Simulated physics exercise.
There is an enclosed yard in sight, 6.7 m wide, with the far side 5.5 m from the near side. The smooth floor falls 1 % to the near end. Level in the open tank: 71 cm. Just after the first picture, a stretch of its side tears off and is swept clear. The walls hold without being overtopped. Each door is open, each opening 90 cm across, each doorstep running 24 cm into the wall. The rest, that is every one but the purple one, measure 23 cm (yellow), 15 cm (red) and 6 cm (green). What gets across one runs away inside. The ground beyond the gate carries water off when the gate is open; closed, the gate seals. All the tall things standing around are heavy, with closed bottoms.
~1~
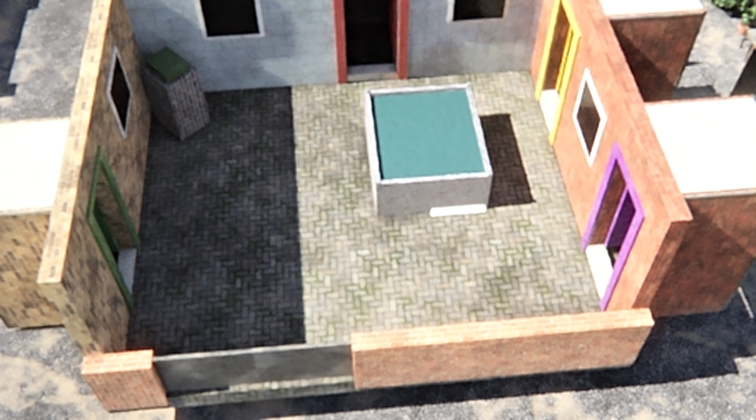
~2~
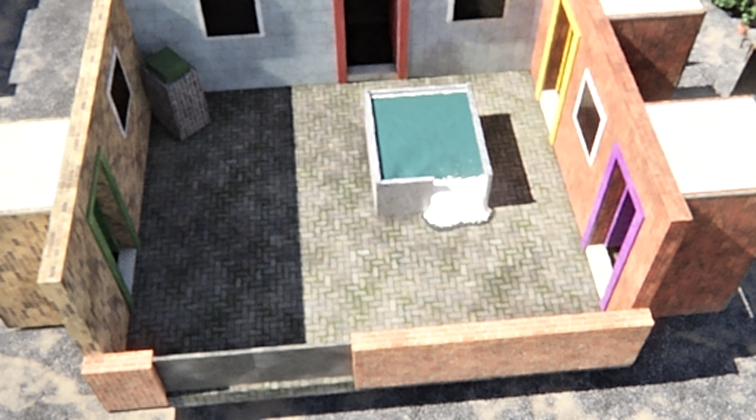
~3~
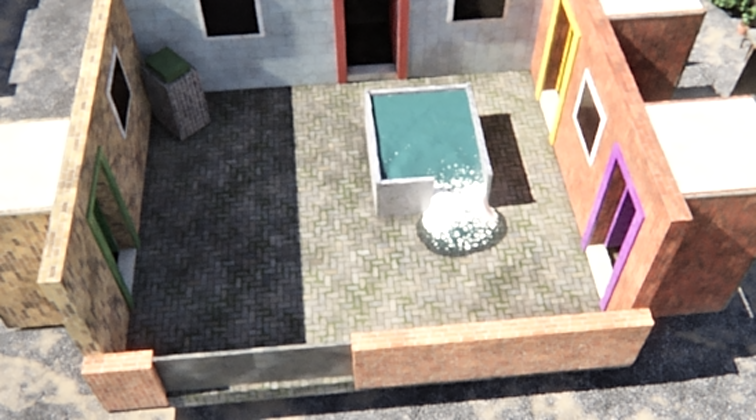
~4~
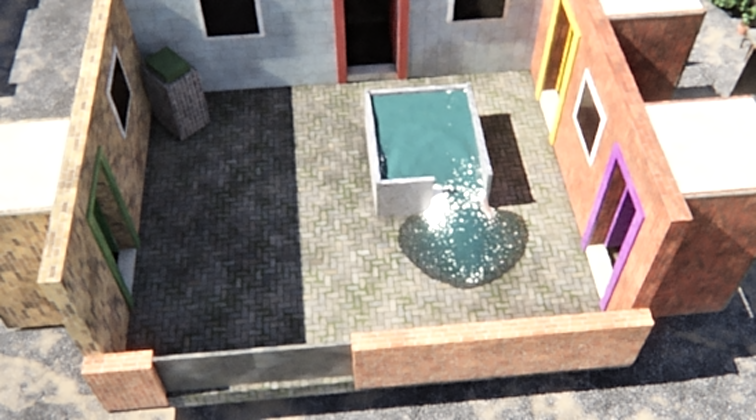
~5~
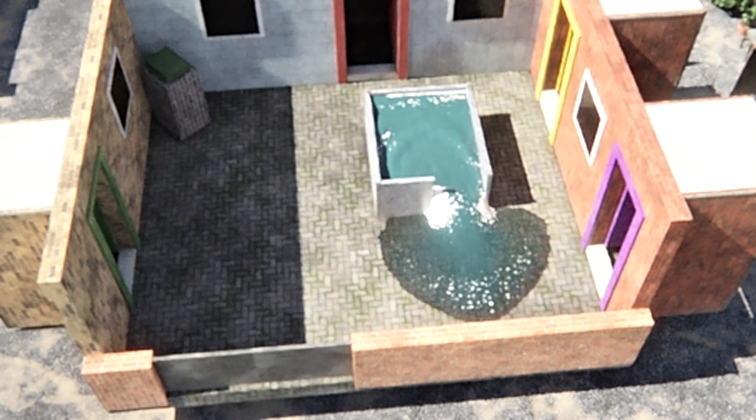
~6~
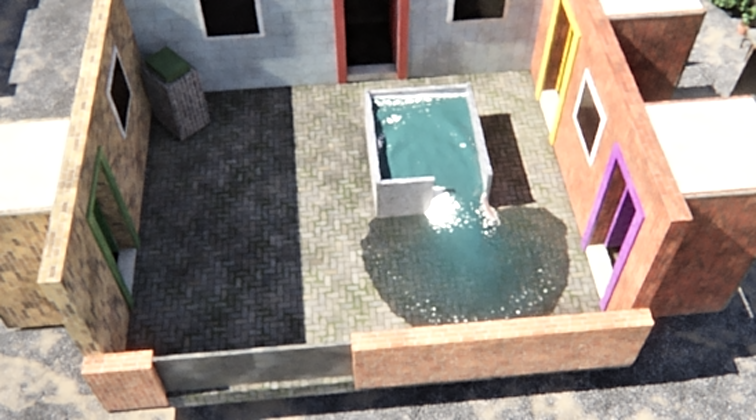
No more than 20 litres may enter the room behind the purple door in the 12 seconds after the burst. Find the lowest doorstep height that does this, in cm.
The lowest height is about 18 cm.
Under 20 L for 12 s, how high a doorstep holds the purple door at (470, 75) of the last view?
7.0 cm.
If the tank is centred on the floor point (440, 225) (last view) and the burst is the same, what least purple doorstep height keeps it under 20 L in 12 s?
Then it needs to be around 17 cm high.
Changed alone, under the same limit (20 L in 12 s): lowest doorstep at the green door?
At the green door it takes roughly 7.5 centimetres.
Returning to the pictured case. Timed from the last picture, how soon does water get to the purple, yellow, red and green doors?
So purple sees it at 0.2 s, yellow at 3.2 s, red at 5.5 s and green at 2.8 s.
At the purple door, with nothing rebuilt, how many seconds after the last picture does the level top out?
Peak time: About 1.8 s.
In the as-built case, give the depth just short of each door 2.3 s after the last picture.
Depth (cm): Purple 20 / yellow 0 / red 0 / green 0.
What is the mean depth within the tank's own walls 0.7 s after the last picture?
47 cm, roughly.
Then, 0.7 s after the last picture water covers 20 % of the floor, deepest (50 cm) near (612, 342); 19 cm at the purple door, 0 litres in over its 14 cm doorstep.
Then, 2.3 s after the last picture water covers 35 % of the floor, deepest (24 cm) near (600, 343); 20 cm at the purple door, 34 litres in over its 14 cm doorstep.
Then, 11.3 s after the last picture water covers 95 % of the floor, deepest (10 cm) near (563, 218); 5 cm at the purple door, 49 litres in over its 14 cm doorstep.
At the purple door as built, the water peaked near 24 cm, 1.7 s after the last picture.
With a doorstep of 16.5 cm, 29 litres would have come in within the 12 s; with 19.5 cm, 14 litres. So under 20 litres takes about 18 cm.
